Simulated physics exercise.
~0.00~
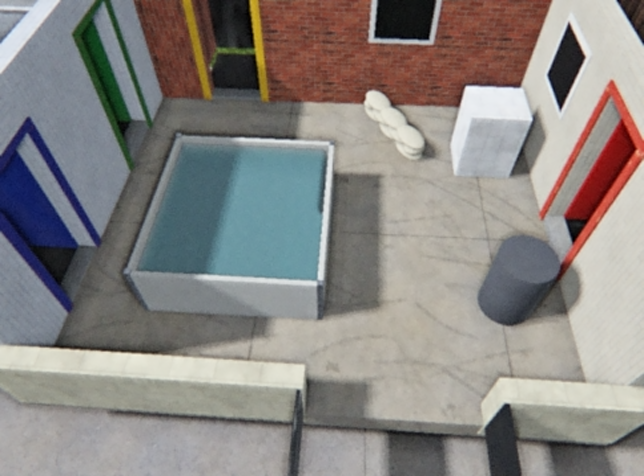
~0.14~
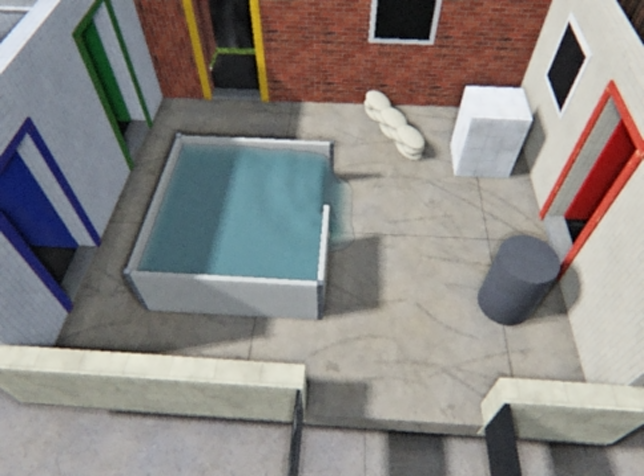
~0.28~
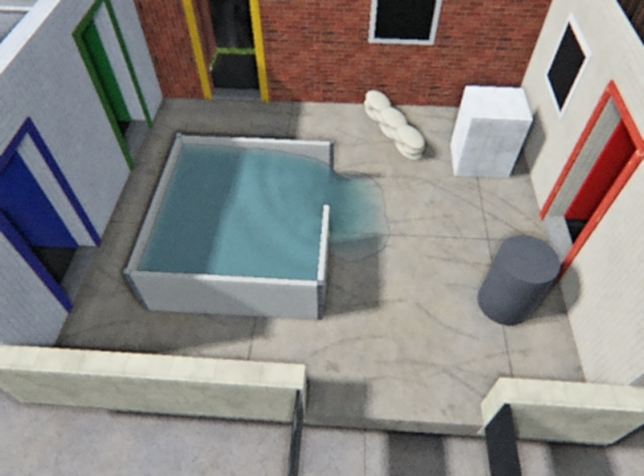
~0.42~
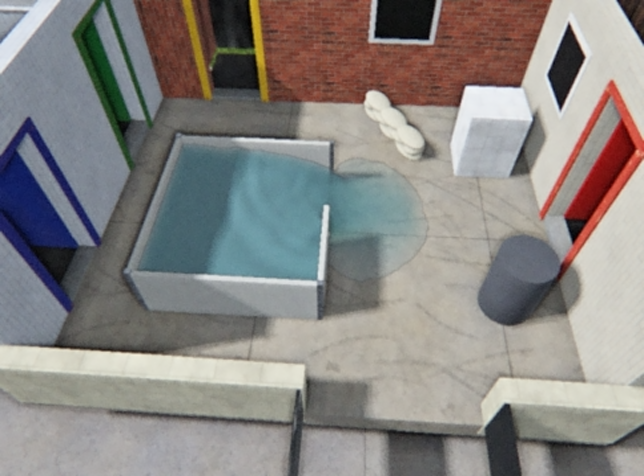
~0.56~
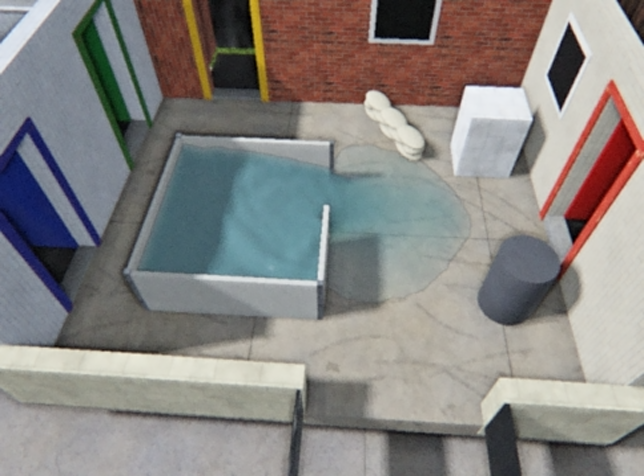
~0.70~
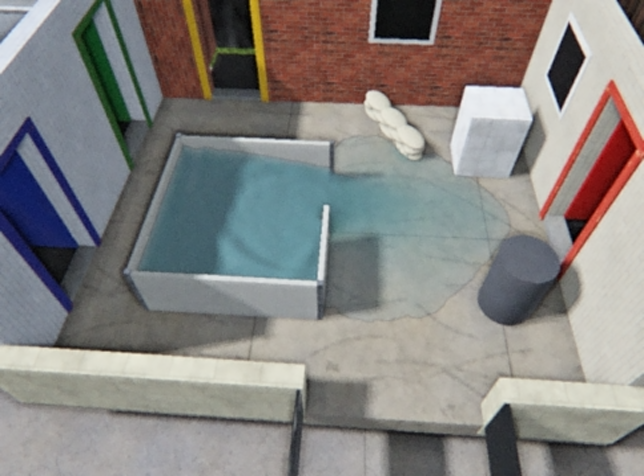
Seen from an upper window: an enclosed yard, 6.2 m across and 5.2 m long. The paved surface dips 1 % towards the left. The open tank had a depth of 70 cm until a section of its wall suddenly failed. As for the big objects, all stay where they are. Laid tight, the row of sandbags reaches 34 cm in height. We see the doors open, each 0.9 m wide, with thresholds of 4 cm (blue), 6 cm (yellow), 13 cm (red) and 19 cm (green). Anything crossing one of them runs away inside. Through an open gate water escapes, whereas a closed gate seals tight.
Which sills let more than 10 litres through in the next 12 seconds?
Outcome: Blue door: Beyond the limit; yellow door: Short of the limit; red door: Beyond the limit; green door: Short of the limit.
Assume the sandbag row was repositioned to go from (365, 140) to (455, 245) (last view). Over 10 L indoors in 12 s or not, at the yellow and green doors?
Doors: Yellow exceeds / green stays under.
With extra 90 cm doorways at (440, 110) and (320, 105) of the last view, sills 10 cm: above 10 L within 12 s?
First door beyond the limit, second door short of the limit.
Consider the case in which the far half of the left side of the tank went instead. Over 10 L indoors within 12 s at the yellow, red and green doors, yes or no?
At yellow the amount is higher than the mark, at red it is beneath the mark, and at green it is higher than the mark.
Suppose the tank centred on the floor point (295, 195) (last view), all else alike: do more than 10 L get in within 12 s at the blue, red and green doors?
Blue gets more than that, red gets more than that, green gets no more than that.
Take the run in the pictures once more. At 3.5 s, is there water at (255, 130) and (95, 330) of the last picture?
I'd call them drenched and then spared.
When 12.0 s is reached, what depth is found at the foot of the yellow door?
Roughly 4.0 centimetres.
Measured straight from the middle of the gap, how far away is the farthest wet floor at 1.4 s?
Distance: Approx. 3.4 m.
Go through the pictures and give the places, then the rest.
Still water, 70 cm deep, in the open tank at (242, 205), in the first picture.
Water pours out at (327, 199) and has run 0.6 m, to (340, 246); typically 10 cm deep outside, 70 cm at the open tank's back, in the second picture.
Water pours out at (327, 202) and has run 0.9 m, to (380, 241); typically 12 cm deep outside, 70 cm at the open tank's back, in the third picture.
The front is at (423, 226), 1.4 m from the gap at (327, 203); 2.2 m2 of floor is under water; 70 cm left at the back of the open tank, in the fourth picture.
Water pours out at (327, 203) and has run 2.0 m, to (465, 222); typically 6 cm deep outside, 70 cm at the open tank's back, in the fifth picture.
Water pours out at (327, 203) and has run 2.5 m, to (502, 214); typically 5 cm deep outside, 68 cm at the open tank's back, in the sixth picture.
After 1.4 s water covers 30 % of the floor and is deepest (40 cm) near (338, 210); blue door not reached, yellow door not reached, red door 24 cm at the sill, 18 L in, green door not reached.
After 2.2 s water covers 45 % of the floor and is deepest (38 cm) near (524, 199); blue door not reached, yellow door not reached, red door 32 cm at the sill, 89 L in, green door not reached.
After 3.5 s water covers 55 % of the floor and is deepest (30 cm) near (430, 132); blue door not reached, yellow door 4 cm at the sill, 0 L in, red door 22 cm at the sill, 182 L in, green door not reached.
After 7.0 s water covers 90 % of the floor and is deepest (24 cm) near (386, 110); blue door 5 cm at the sill, 0 L in, yellow door 3 cm at the sill, 0 L in, red door 16 cm at the sill, 240 L in, green door 6 cm at the sill, 0 L in.
After 12.0 s water covers 95 % of the floor and is deepest (14 cm) near (147, 136); blue door 11 cm at the sill, 50 L in, yellow door 4 cm at the sill, 0 L in, red door 6 cm at the sill, 246 L in, green door 12 cm at the sill, 0 L in.
